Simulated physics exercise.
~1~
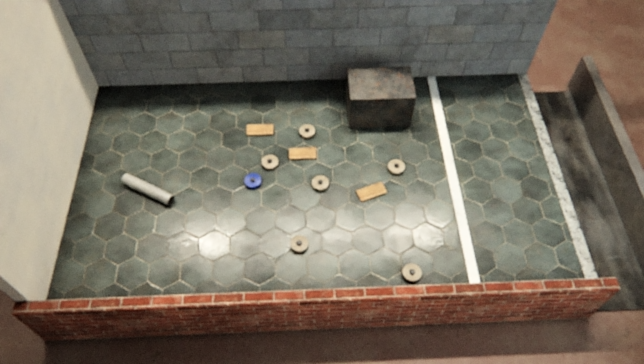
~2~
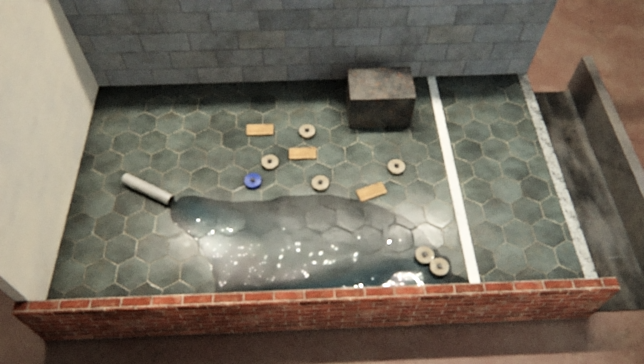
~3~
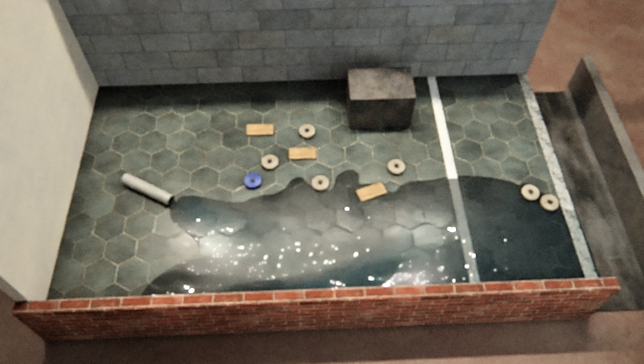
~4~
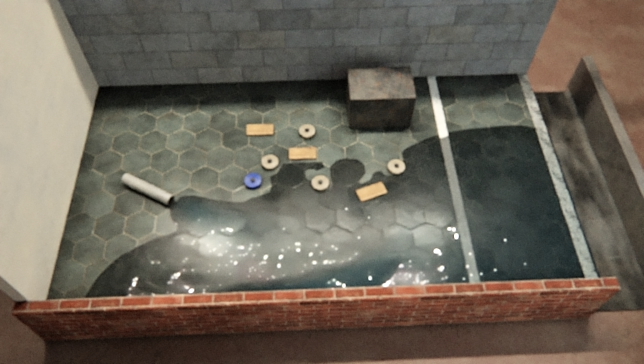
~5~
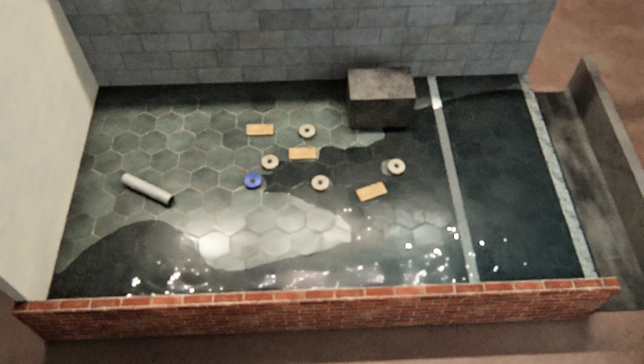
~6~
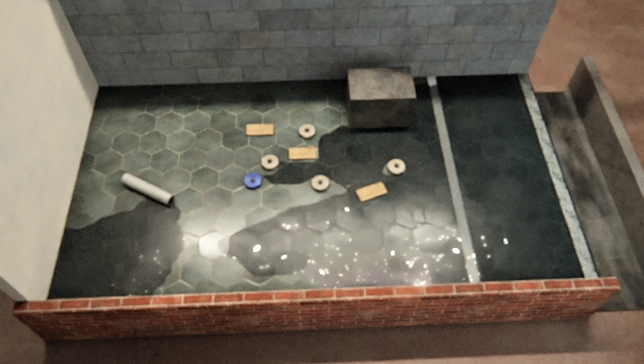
Water spreading from a pipe across a tiled bay, sweeping two pale lids out past the white line, the blue lid staying put.
